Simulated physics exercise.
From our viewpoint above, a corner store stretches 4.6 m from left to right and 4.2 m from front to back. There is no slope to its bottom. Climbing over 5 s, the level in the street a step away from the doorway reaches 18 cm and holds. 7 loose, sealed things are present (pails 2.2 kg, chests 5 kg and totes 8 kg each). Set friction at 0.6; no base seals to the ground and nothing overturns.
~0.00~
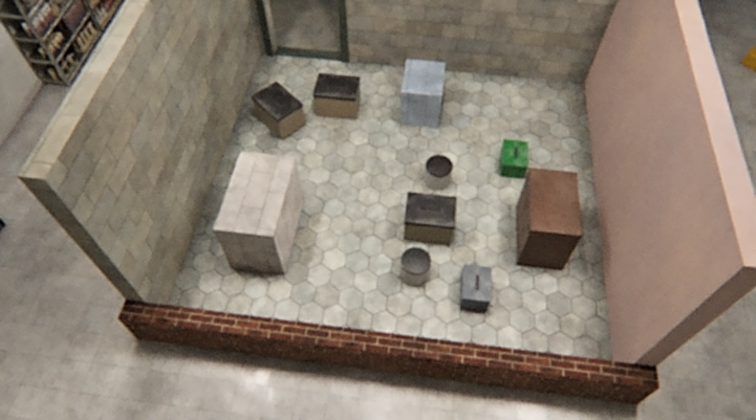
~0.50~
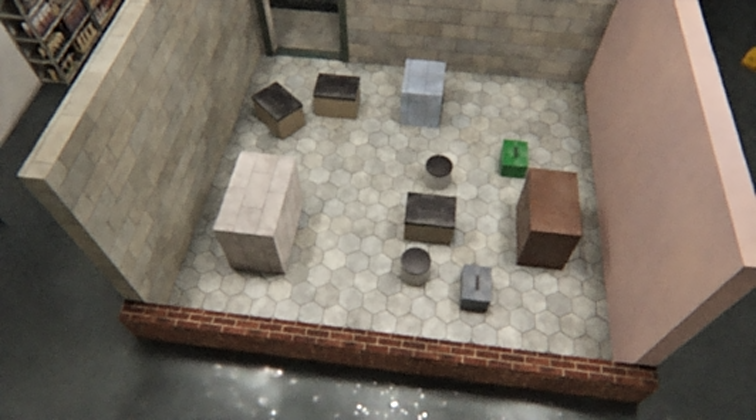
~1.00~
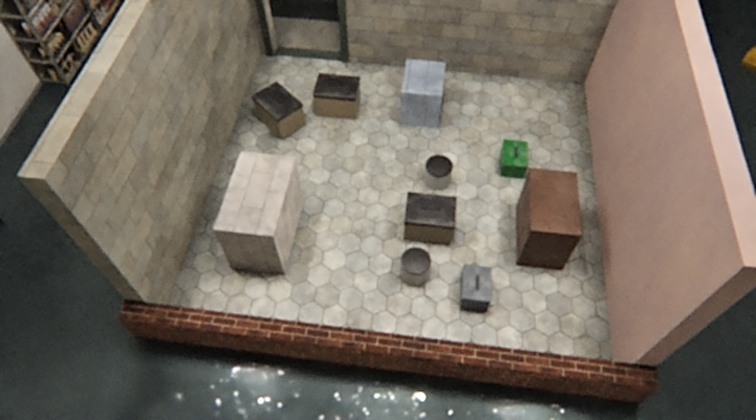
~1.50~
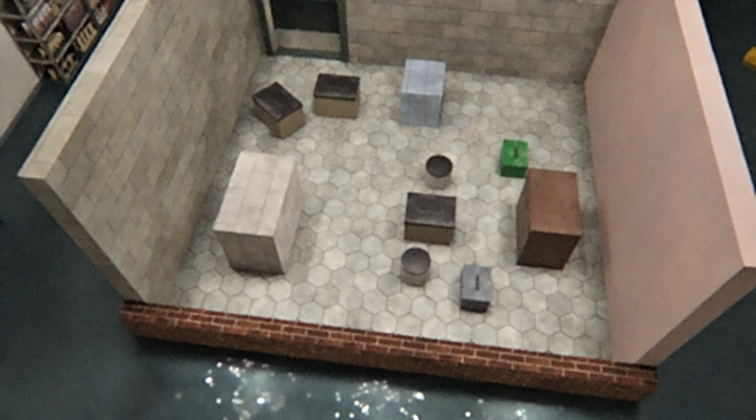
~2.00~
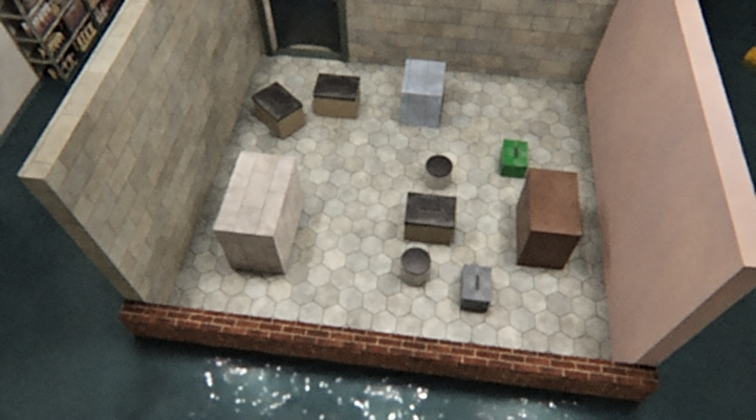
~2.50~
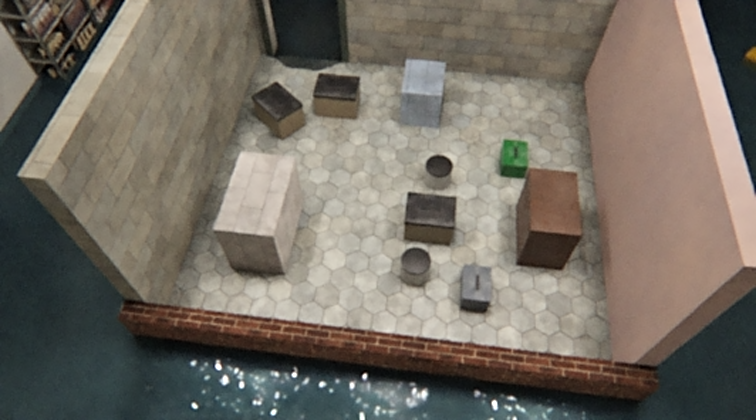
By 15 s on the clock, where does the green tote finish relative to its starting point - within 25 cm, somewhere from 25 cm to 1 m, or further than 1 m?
The green tote finishes within 25 cm of its start.
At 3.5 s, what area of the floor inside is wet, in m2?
My estimate is roughly 1.0 m2.
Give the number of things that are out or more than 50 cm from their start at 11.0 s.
Tally at that time: 5.
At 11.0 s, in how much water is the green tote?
2 cm or so.
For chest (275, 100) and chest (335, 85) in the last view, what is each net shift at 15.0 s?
One is off by 400 cm, the other by 250 cm, in the order asked.
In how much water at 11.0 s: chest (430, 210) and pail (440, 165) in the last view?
I'd estimate 7 cm for the first and 5 cm for the second.
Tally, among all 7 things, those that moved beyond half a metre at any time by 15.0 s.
6.
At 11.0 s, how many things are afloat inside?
By my count, 5.
After 3.5 s the green tote is near (516, 153), 0.0 m from its start, aground; 0 afloat.
After 6.8 s the green tote is near (516, 153), 0.0 m from its start, aground; 2 afloat.
After 11.0 s the green tote is near (516, 153), 0.0 m from its start, aground; 5 afloat.
After 15.0 s the green tote is near (517, 152), 0.0 m from its start, aground; 6 afloat.
